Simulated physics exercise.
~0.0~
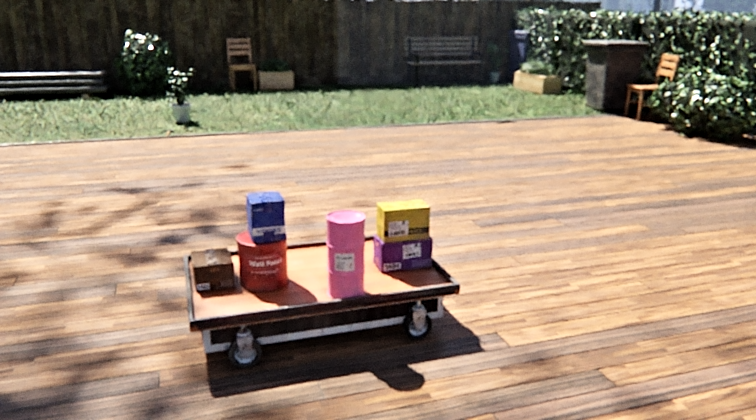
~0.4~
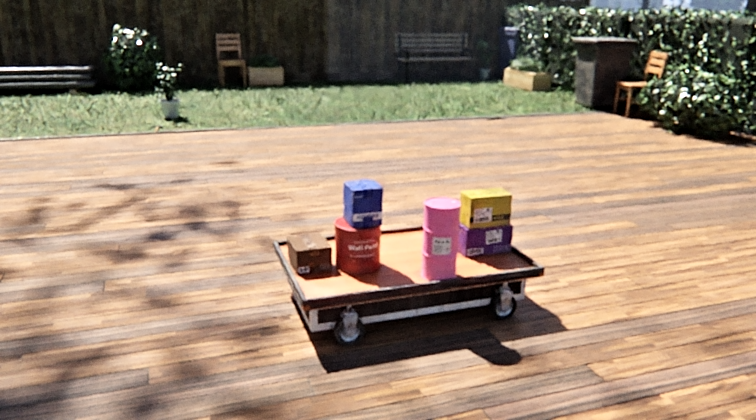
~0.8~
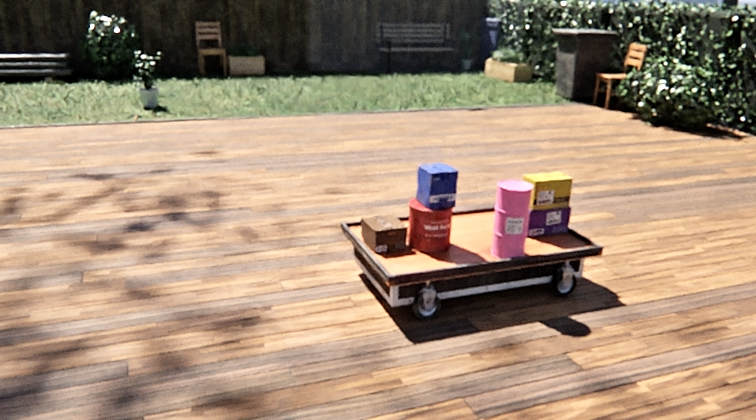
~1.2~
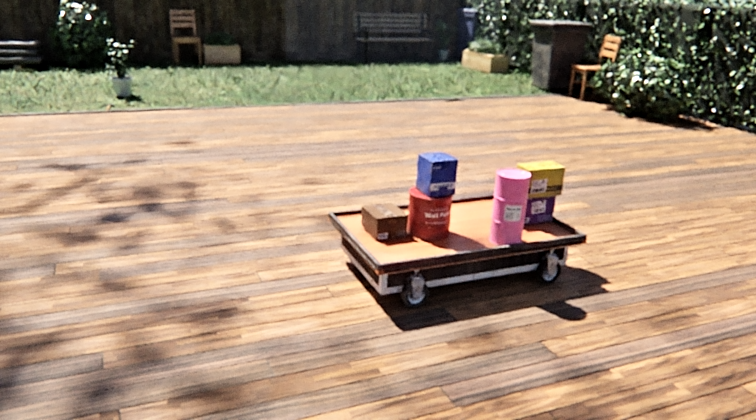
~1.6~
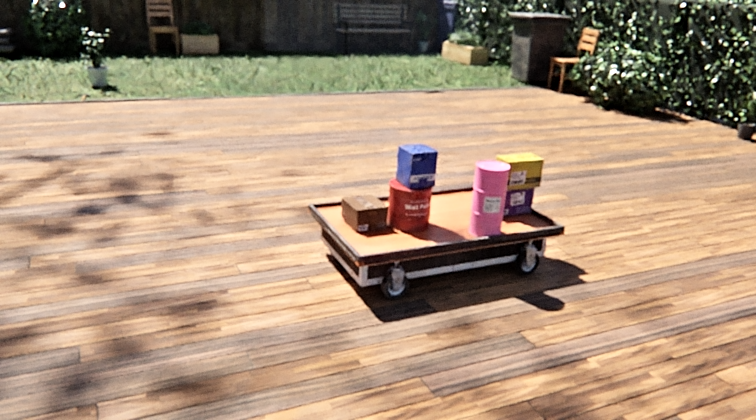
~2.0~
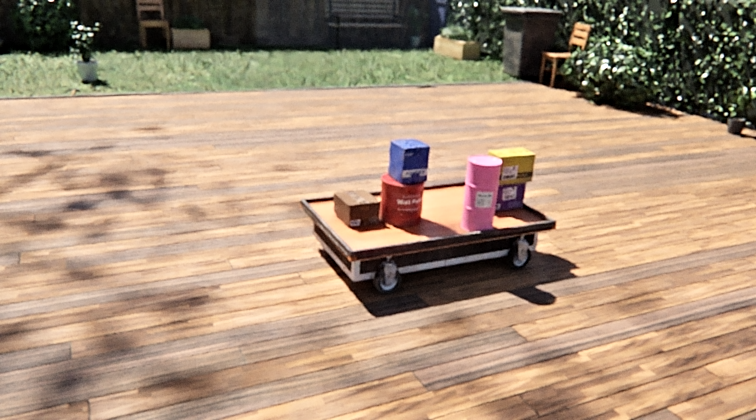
Flat cart carrying stacked parcels, a red pail and a pink canister rolling right across a sunlit deck, then stopping, load upright.
